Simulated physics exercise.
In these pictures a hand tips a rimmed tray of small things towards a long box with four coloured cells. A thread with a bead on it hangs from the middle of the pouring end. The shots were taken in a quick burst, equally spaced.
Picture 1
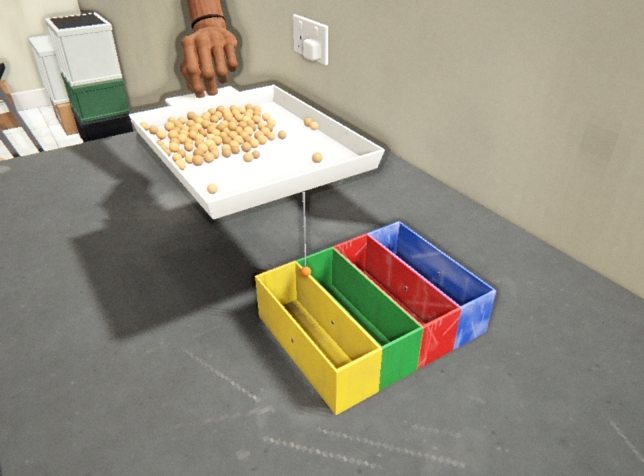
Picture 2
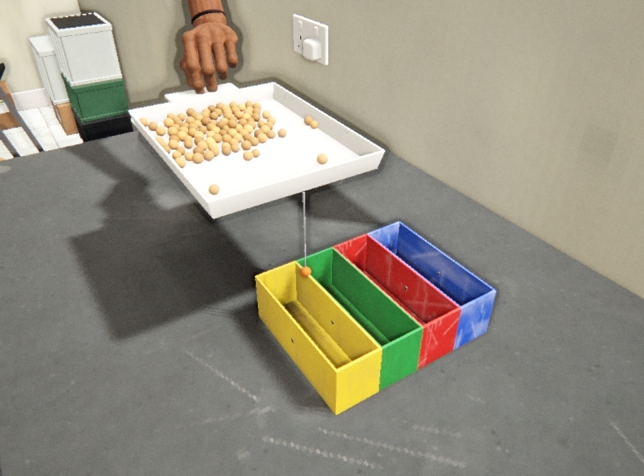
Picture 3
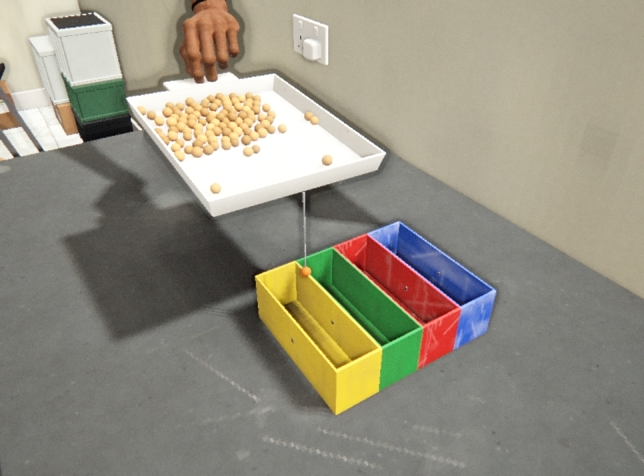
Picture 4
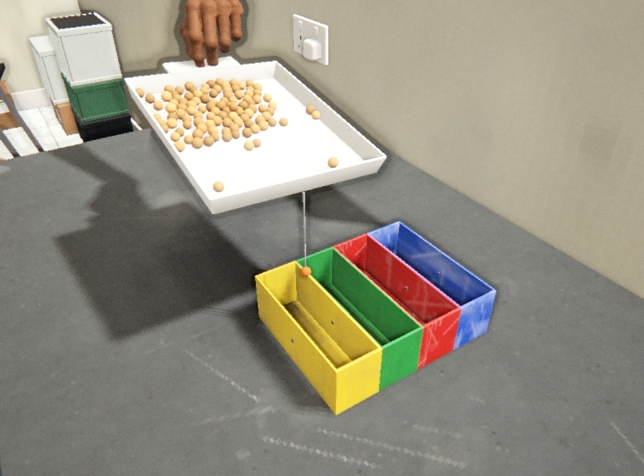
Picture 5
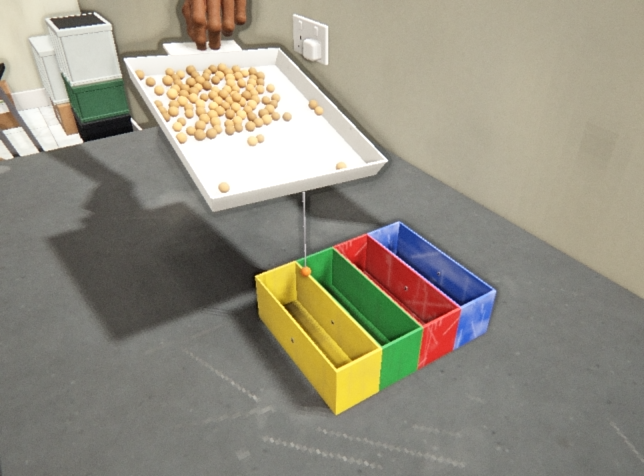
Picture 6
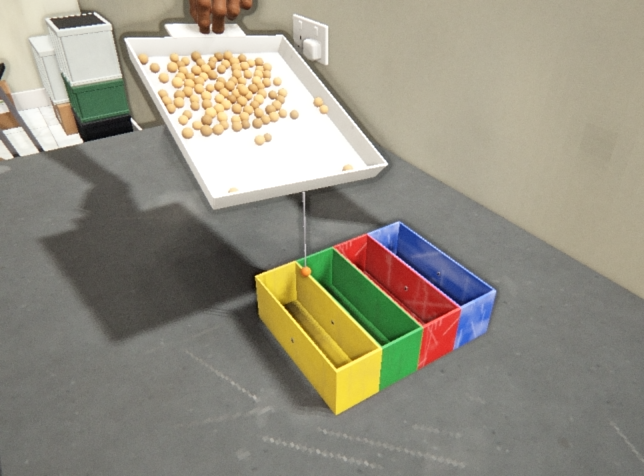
A brown hand holds the far edge of a white rimmed tray of round wooden beads above a dark grey tabletop, seen from above at an angle. Below sits a long box with yellow, green, red and blue cells, near a thread with an orange bead. The tray starts level, then its back rises and its near end tilts toward the right corner as the beads shift and spread, the camera still.
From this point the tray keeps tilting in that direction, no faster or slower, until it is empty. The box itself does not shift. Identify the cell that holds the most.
The red cell holds the most.
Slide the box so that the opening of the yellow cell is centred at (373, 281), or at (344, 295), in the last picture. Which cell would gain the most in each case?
Try 1 - the yellow cell. Try 2 - the cell in green.
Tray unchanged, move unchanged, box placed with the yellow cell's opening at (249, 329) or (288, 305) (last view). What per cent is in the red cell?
10% for the first placement, 50% for the second.
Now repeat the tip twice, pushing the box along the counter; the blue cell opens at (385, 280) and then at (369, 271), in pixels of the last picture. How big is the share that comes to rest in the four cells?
Trial 1 near 80 %, trial 2 near 70 %.
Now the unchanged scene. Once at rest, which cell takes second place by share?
Behind the top one comes the green one.
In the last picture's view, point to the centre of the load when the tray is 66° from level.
The load is centred around (361, 186).
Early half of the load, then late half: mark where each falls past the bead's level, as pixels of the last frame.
Near (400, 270) to start, and near (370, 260) afterwards.
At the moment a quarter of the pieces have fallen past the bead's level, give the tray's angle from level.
Near 65 degrees.
Just after the last frame, tray tipped steeply; roughly two thirds on the tray; about a tenth in the red cell; about a tenth in the blue cell; about a tenth in the green cell; about a tenth falling or outside the box.
A moment on, tray tipped past a quarter turn; about a tenth on the tray; roughly a third in the red cell; roughly a quarter in the green cell; about a tenth in the blue cell; just a few in the yellow cell; roughly a quarter falling or outside the box.
Further on, tray tipped past a quarter turn; roughly half in the red cell; roughly a quarter in the green cell; about a tenth in the blue cell; just a few in the yellow cell; just a few falling or outside the box.
When it is over, tray tipped past a quarter turn; roughly half in the red cell; roughly a quarter in the green cell; about a tenth in the blue cell; just a few in the yellow cell; just a few outside the box.
